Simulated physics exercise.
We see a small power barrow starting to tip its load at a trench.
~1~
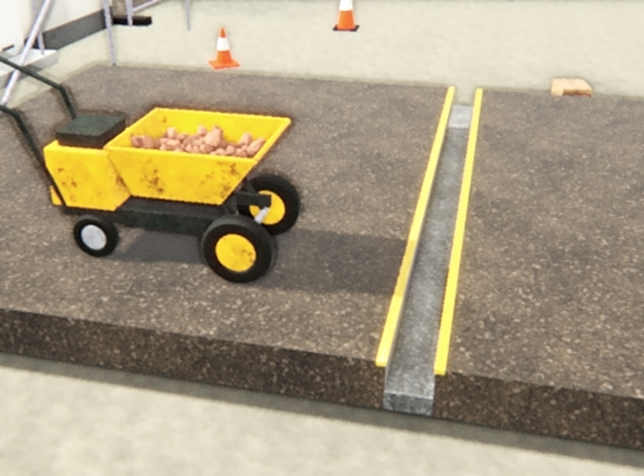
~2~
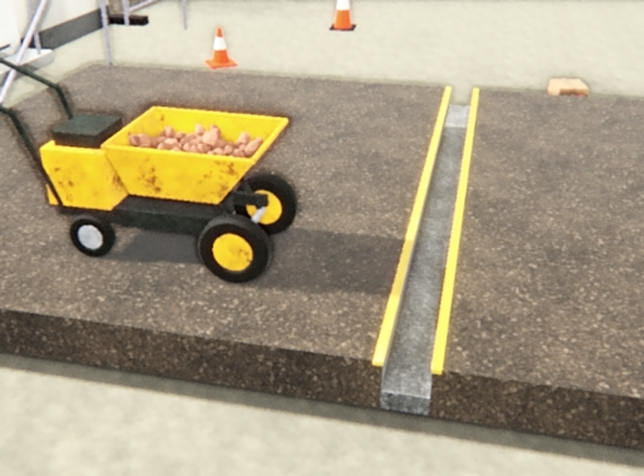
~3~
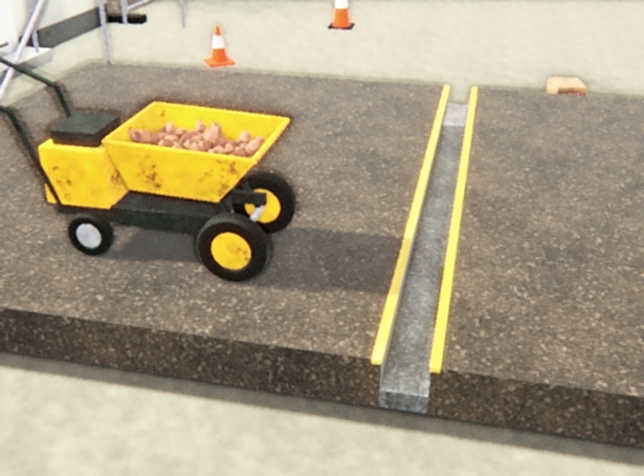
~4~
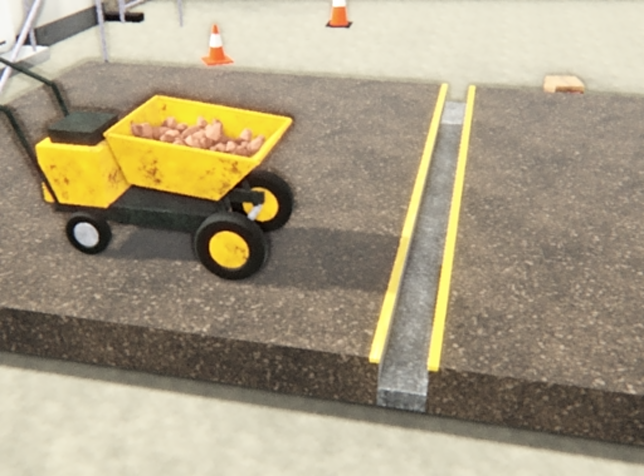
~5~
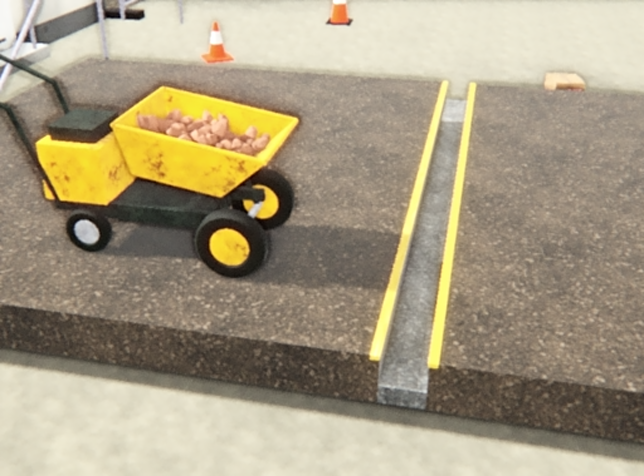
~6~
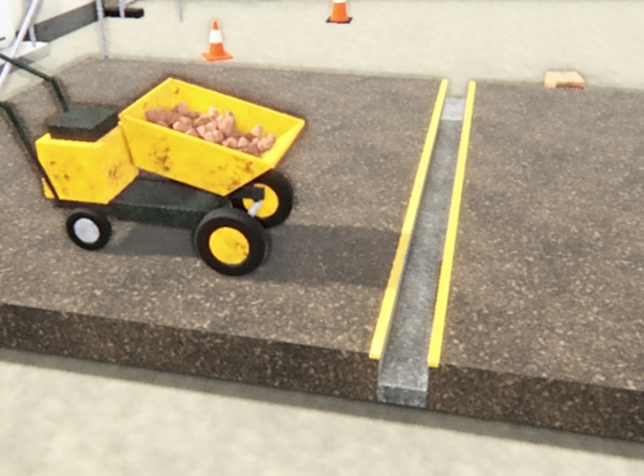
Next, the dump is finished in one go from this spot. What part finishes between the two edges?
In the trench: Only the smaller part.
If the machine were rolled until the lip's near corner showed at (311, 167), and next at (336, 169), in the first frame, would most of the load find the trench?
One: Above a half. Two: More than half.
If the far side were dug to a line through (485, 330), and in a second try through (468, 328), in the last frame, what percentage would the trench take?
Roughly 30 per cent, and 30 per cent.
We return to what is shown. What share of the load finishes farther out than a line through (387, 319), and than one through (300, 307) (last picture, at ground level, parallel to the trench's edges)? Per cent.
About 30 and 100 per cent.
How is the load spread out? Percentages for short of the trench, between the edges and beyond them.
Short: 65 %, between: 30 %, beyond: 0 %.
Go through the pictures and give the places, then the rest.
In the first picture, lip of the skip near (254, 162), level; top of the load near (198, 143), lumps of rubble; first edge of the trench near (391, 325); far edge near (445, 332), the trench under half as wide as the skip, and about as deep as wide.
In the second picture, lip of the skip near (252, 162), level; top of the load near (196, 143).
In the third picture, lip of the skip near (254, 162), tipped barely; top of the load near (190, 146).
In the fourth picture, lip of the skip near (257, 162), tipped barely; top of the load near (191, 142).
In the fifth picture, lip of the skip near (264, 163), tipped a little; top of the load near (182, 138).
In the sixth picture, lip of the skip near (272, 165), tipped a little; top of the load near (176, 134); first edge of the trench near (384, 318); far edge near (439, 324).
Shortly afterwards, skip tipped steeply; the whole lot in the skip.
Next, skip tipped steeply; the bulk in the skip; a little short of the trench; only a few falling.
Some moments later, skip tipped right over; a little in the skip; near two thirds short of the trench; near a quarter in or heaped over the trench; only a few beyond it.
In the end, skip tipped right over; only a few in the skip; near two thirds short of the trench; near a third in or heaped over the trench; only a few beyond it.
